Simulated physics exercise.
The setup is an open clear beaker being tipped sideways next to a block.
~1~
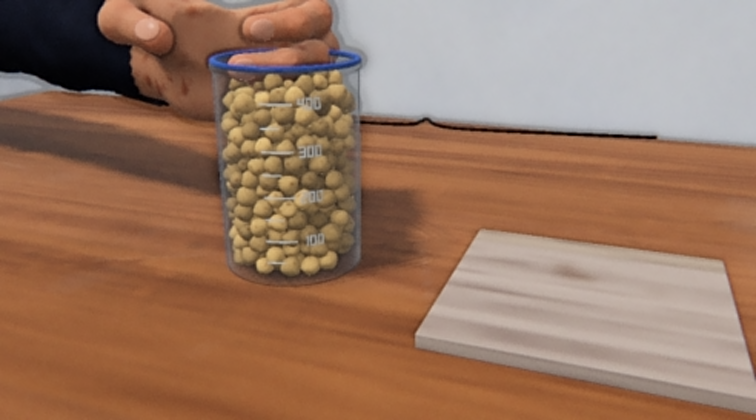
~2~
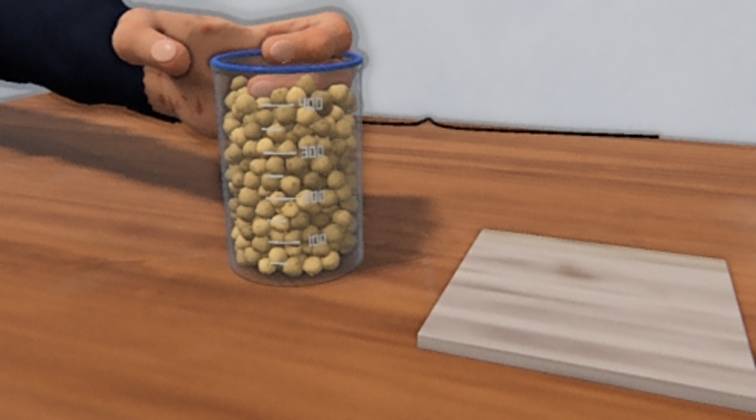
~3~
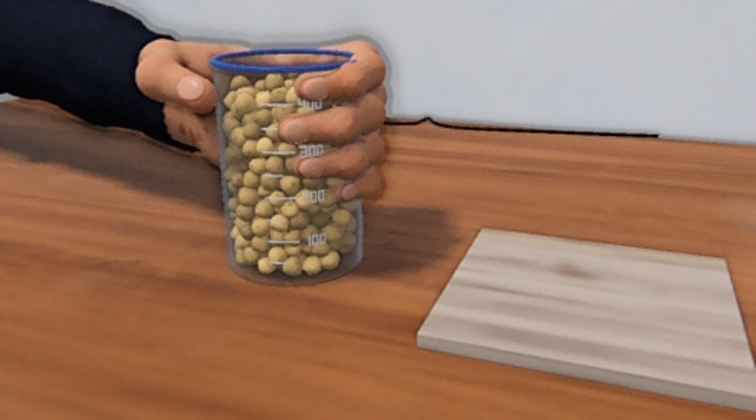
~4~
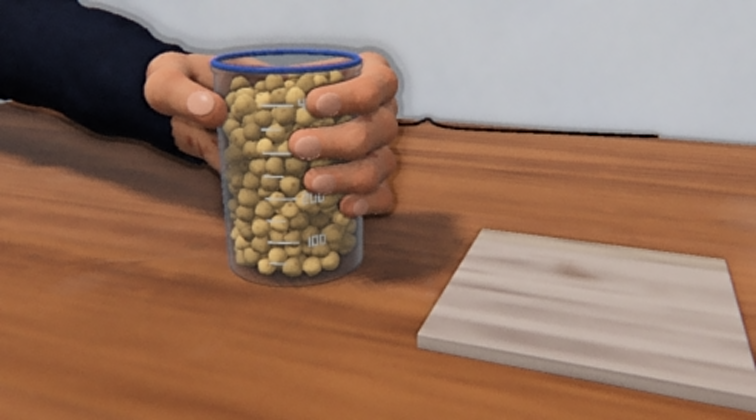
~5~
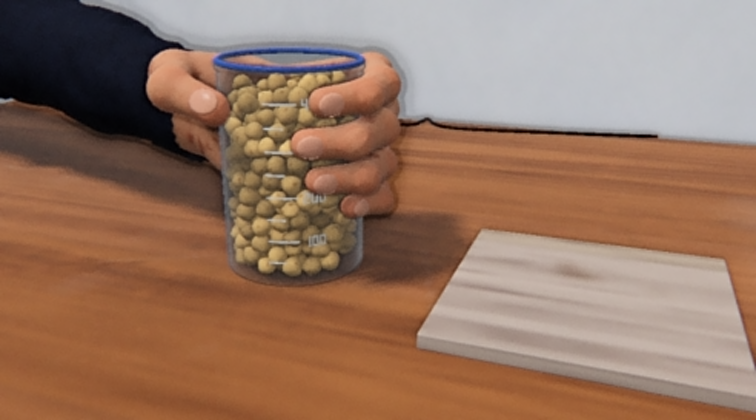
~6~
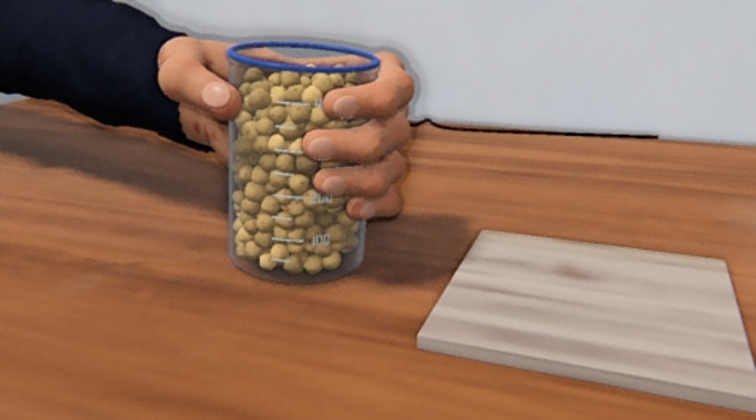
At first, a hand rests behind and over the blue rim of a clear beaker nearly full of dried chickpeas, left of a pale block on a wooden table. The hand lowers and wraps its fingers around the beaker's side, then tilts it slightly to the right.
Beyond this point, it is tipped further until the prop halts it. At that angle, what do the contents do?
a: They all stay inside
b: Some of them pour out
Option b: Some of them pour out.
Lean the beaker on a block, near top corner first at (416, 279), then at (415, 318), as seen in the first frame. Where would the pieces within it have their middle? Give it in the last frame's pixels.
At about (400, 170), and at (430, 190).
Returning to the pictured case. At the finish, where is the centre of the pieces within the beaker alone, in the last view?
(439, 208) or thereabouts.
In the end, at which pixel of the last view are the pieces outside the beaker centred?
In the last view the middle sits close to (613, 290).
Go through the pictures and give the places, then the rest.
The first picture shows beaker near (291, 163), nearly full of dried chickpeas; block near (586, 300), its top about level with the beaker's foot.
The second picture shows beaker near (293, 163), upright; rim near (354, 64); top of the contents near (303, 102).
The third picture shows beaker near (292, 162), upright; rim near (353, 63); block near (588, 299).
The fourth picture shows beaker near (292, 163), upright; rim near (353, 64); top of the contents near (303, 102).
The fifth picture shows beaker near (293, 162), upright; rim near (356, 64); block near (587, 299).
The sixth picture shows beaker near (301, 159), leaning 5°; rim near (372, 66); block near (588, 300), its top about level with the beaker's foot.
Then, 0.78 s on from there, the beaker leans 42°; everything is still inside.
Then, 1.46 s on from there, the beaker leans 73°; a stray few of the dried chickpeas out of it.
Then, 2.04 s on from there, the beaker rests on the block at 82°; a small part of the dried chickpeas out of it.
In the end, the beaker rests on the block at 82°; a small part of the dried chickpeas out of it.
